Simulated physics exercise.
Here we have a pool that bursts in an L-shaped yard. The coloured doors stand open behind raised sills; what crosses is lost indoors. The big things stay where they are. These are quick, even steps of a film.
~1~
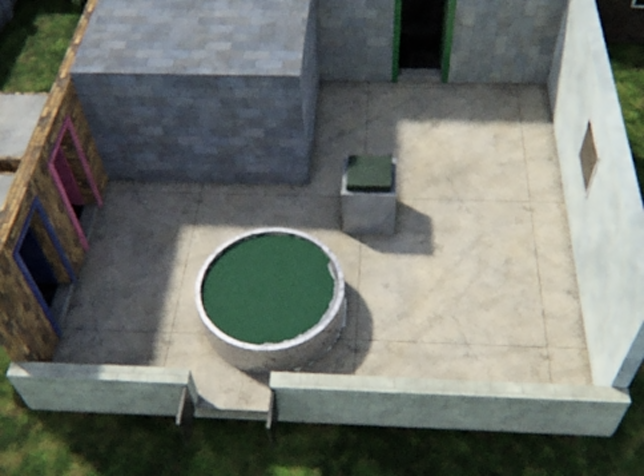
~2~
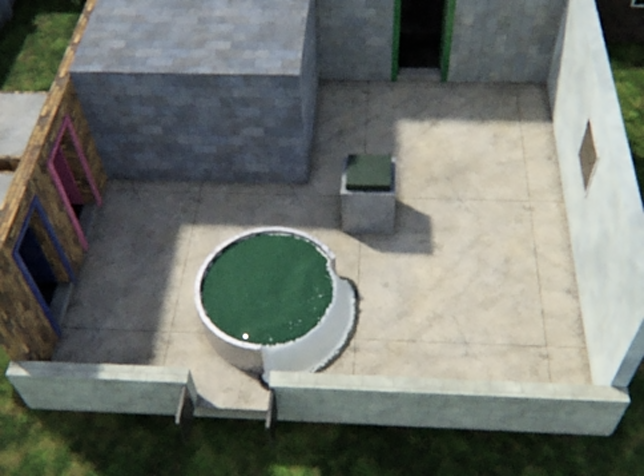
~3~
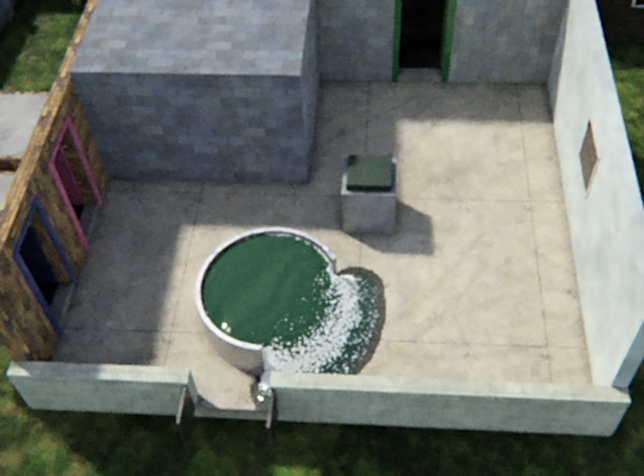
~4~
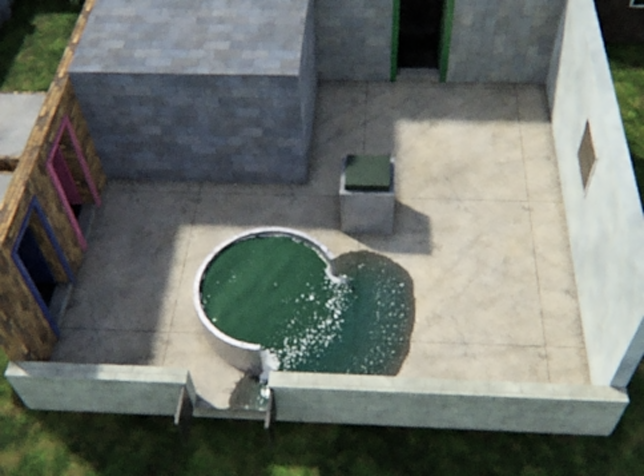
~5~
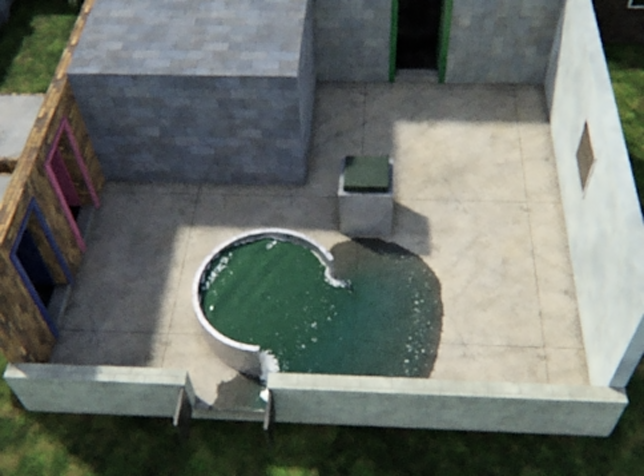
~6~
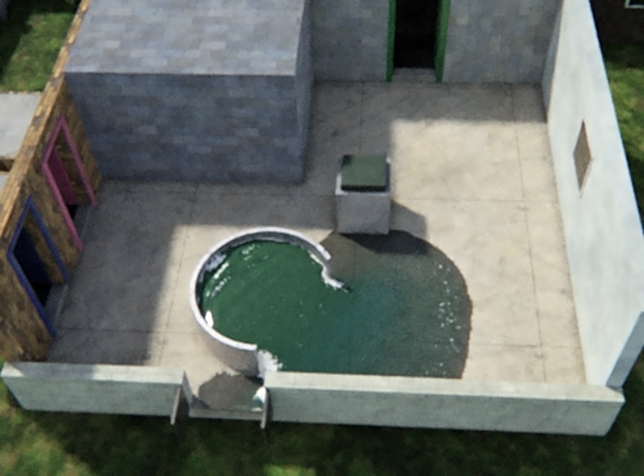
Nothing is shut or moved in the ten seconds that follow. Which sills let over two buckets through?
In the end: The blue door admits no more than that; the green door admits no more than that; the pink door admits no more than that.
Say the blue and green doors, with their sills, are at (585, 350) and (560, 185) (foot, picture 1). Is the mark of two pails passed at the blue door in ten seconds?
In short: Blue floods.
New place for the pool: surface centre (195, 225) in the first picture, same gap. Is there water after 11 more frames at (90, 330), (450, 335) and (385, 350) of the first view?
As listed: Clear, covered, wet.
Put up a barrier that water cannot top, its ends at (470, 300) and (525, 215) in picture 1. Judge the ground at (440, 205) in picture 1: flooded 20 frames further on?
At that place: Wet.
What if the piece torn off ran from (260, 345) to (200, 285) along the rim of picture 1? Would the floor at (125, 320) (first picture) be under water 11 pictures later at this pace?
There: Under water.
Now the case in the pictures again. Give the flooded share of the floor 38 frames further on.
Close to 70 %.
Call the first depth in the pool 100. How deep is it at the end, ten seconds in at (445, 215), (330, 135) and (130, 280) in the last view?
Roughly 10, 14 and 2 per cent, in turn.
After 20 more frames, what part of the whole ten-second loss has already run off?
About 60 per cent.
A moment on, water covers 30 % of the floor; the blue door not reached, the green door not reached, the pink door not reached.
Next, water covers 35 % of the floor; the blue door not reached, the green door not reached, the pink door not reached.
Then, water covers 40 % of the floor; the blue door not reached, the green door not reached, the pink door not reached.
Later, water covers 70 % of the floor; the blue door wet at the sill, nothing in, the green door wet at the sill, nothing in, the pink door not reached.
In the end, water covers 80 % of the floor; the blue door wet at the sill, nothing in, the green door wet at the sill, nothing in, the pink door not reached.
